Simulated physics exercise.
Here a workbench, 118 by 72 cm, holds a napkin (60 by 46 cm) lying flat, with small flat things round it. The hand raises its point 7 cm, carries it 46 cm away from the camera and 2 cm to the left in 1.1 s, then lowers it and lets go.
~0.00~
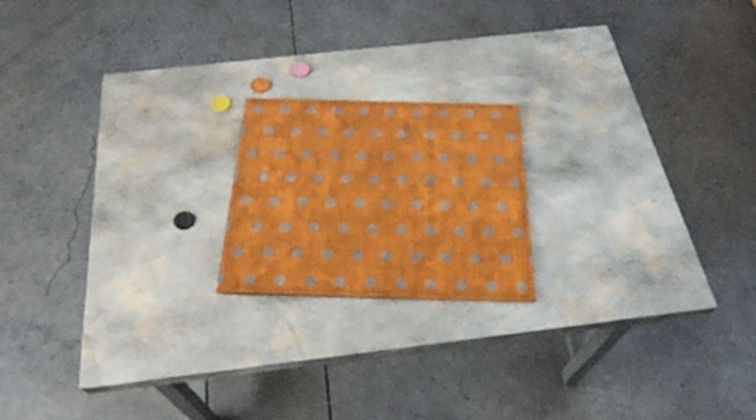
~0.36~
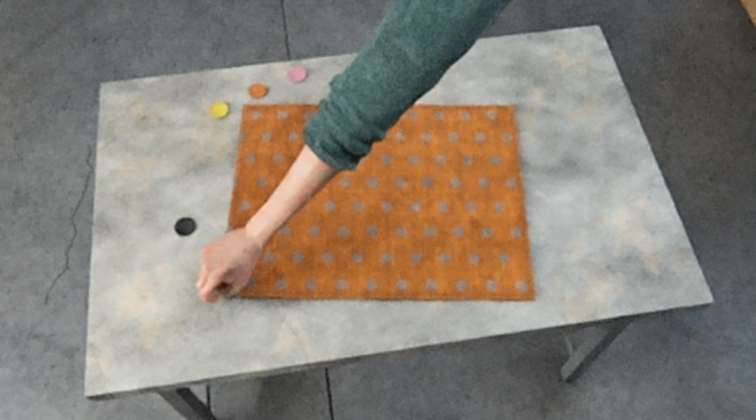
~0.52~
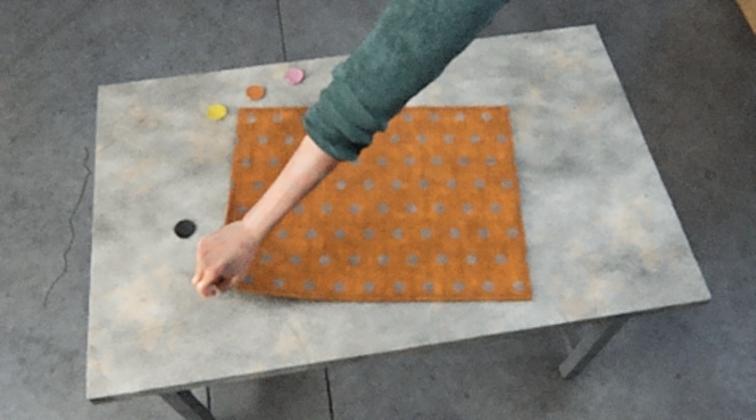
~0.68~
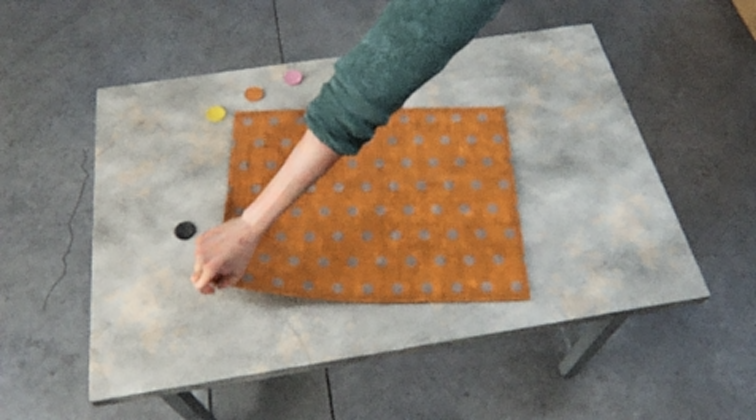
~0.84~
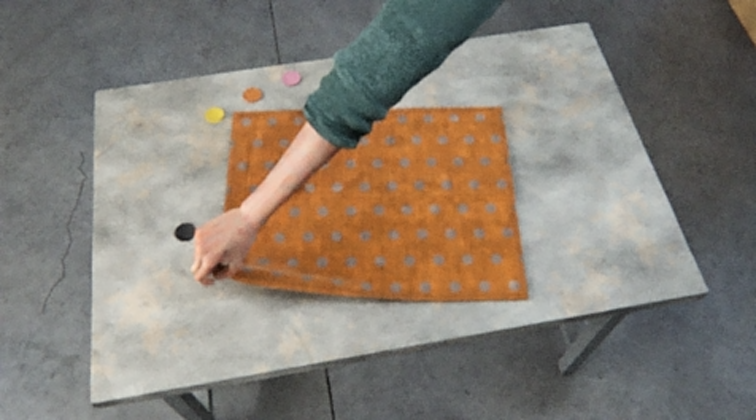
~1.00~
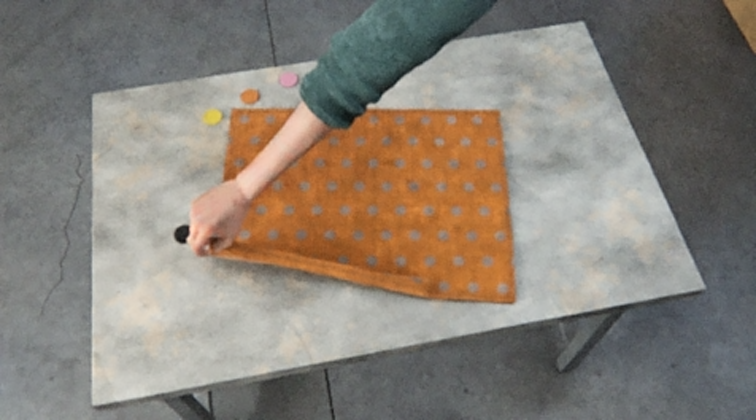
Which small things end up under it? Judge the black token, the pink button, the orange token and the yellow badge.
In order: The black token still shows; the pink button ends under the cloth; the orange token ends under the cloth; the yellow badge gets covered.
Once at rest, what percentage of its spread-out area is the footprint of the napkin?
At rest it covers about 75 % of its flat area.
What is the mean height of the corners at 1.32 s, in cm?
2 cm.
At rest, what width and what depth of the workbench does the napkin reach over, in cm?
Footprint at rest: Width approx. 66 cm, depth approx. 60 cm.
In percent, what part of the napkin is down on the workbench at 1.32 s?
Contact share: Approx. 80 percent.
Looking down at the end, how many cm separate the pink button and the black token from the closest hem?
The first sits about 7 cm from the nearest hem, the second about 23 cm.
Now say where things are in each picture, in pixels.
In the first frame, black token (184, 220); pink button (300, 69); orange token (260, 85); yellow badge (221, 103); napkin corners (217, 293) (247, 99) (518, 106) (535, 302); highest point 0 cm, lowest 0 cm.
In the second frame, napkin corners (244, 105) (513, 107); grip (218, 295); highest point 2 cm, lowest 0 cm.
In the third frame, napkin corners (239, 109) (508, 107); grip (215, 290); highest point 5 cm, lowest 0 cm.
In the fourth frame, napkin corners (236, 112) (504, 108); grip (214, 287); highest point 7 cm, lowest 0 cm.
In the fifth frame, napkin corners (234, 113) (502, 108); grip (214, 278); highest point 7 cm, lowest 0 cm.
In the sixth frame, napkin corners (233, 109) (499, 111) (515, 303); grip (210, 249); highest point 7 cm, lowest 0 cm.
By 1.3 s, 80 % of it is down, spanning 68 by 62 cm, above orange token.
By 1.7 s, 75 % of it is down, spanning 66 by 62 cm, above yellow badge, pink button, orange token.
By 2.0 s, 75 % of it is down, spanning 66 by 61 cm, above yellow badge, pink button, orange token.
By 2.3 s, 75 % of it is down, spanning 66 by 59 cm, above yellow badge, pink button, orange token.
By 3.3 s, 80 % of it is down, spanning 65 by 61 cm, above yellow badge, pink button, orange token.
